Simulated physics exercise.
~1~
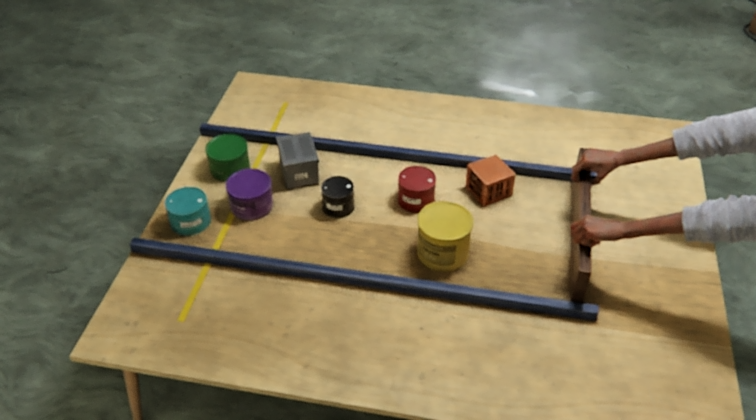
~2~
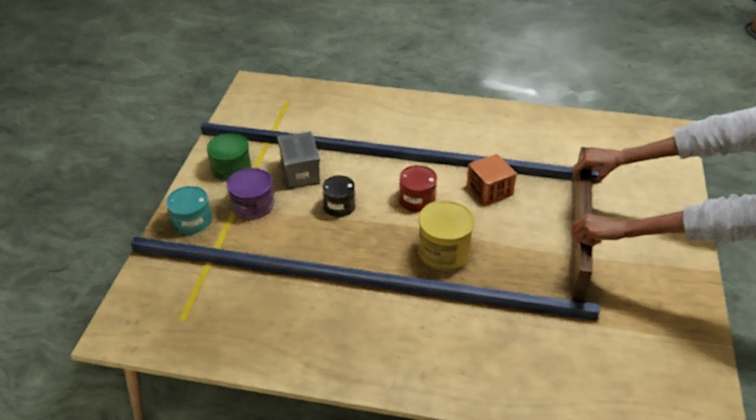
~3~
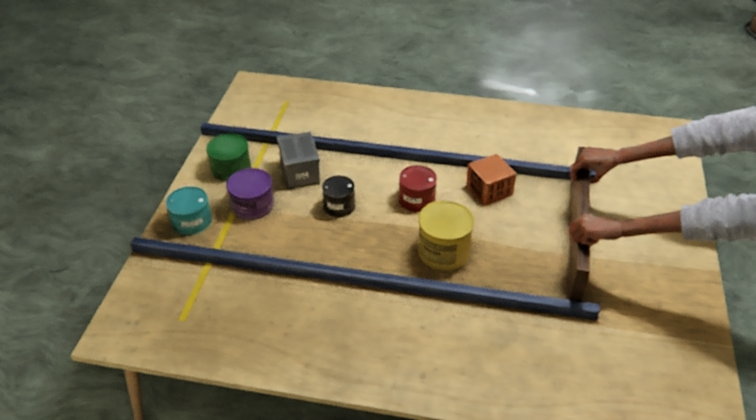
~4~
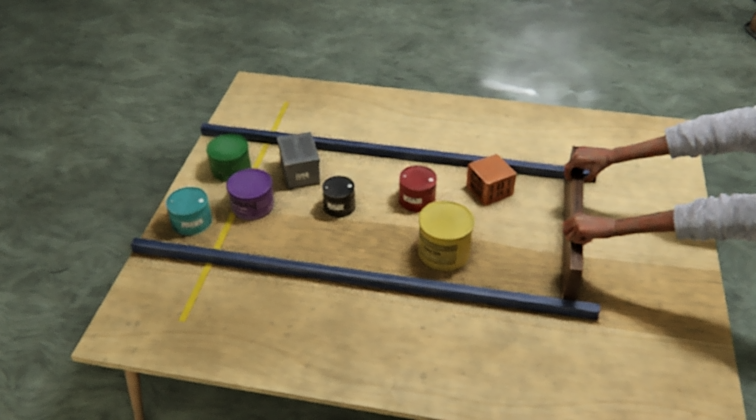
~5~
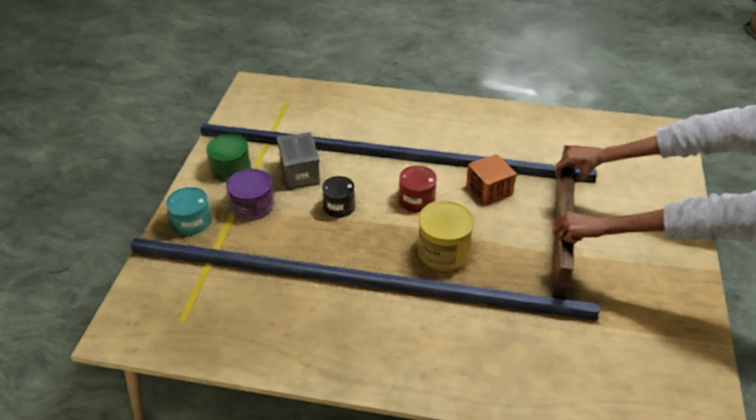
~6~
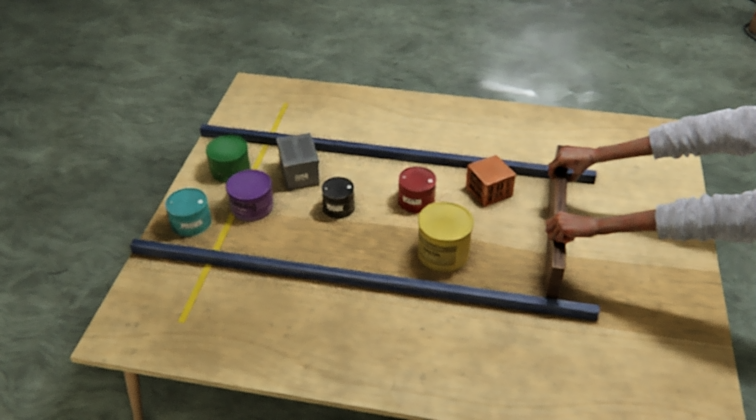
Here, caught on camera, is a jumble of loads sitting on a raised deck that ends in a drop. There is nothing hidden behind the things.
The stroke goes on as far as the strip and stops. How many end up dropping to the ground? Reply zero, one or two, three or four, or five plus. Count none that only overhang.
One or two.
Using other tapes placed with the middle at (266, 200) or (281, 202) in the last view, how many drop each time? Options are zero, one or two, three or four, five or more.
One after another: No fall at all; not one.
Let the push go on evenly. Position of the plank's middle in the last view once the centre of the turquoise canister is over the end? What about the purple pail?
The middle is at (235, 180) when it's the turquoise canister, and at (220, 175) when it's the purple pail.
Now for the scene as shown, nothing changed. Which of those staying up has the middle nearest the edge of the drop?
The turquoise canister is the one.
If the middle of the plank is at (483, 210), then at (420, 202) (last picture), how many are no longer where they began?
At that stage 1; at the next, 3.
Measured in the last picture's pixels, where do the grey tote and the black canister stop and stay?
They finish at roughly (206, 148) and (224, 187) respectively.
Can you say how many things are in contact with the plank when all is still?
4 of them.
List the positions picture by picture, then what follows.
The first frame shows turquoise canister (188, 211); green pail (228, 158); purple pail (250, 195); plank (581, 223); tape (241, 195).
The second frame shows green pail (230, 157); orange crate (491, 179).
The third frame shows purple pail (251, 194); black canister (339, 196).
The fourth frame shows turquoise canister (189, 211); red canister (418, 189).
The fifth frame shows green pail (229, 158); grey tote (299, 161).
The sixth frame shows turquoise canister (189, 212); green pail (229, 159); purple pail (251, 196); plank (557, 220); tape (242, 196).
Soon after, none off yet; turquoise canister at rest near (189, 212); green pail at rest near (229, 159); purple pail at rest near (251, 196).
At rest, the number that fall off is one or two; fallen, green pail.
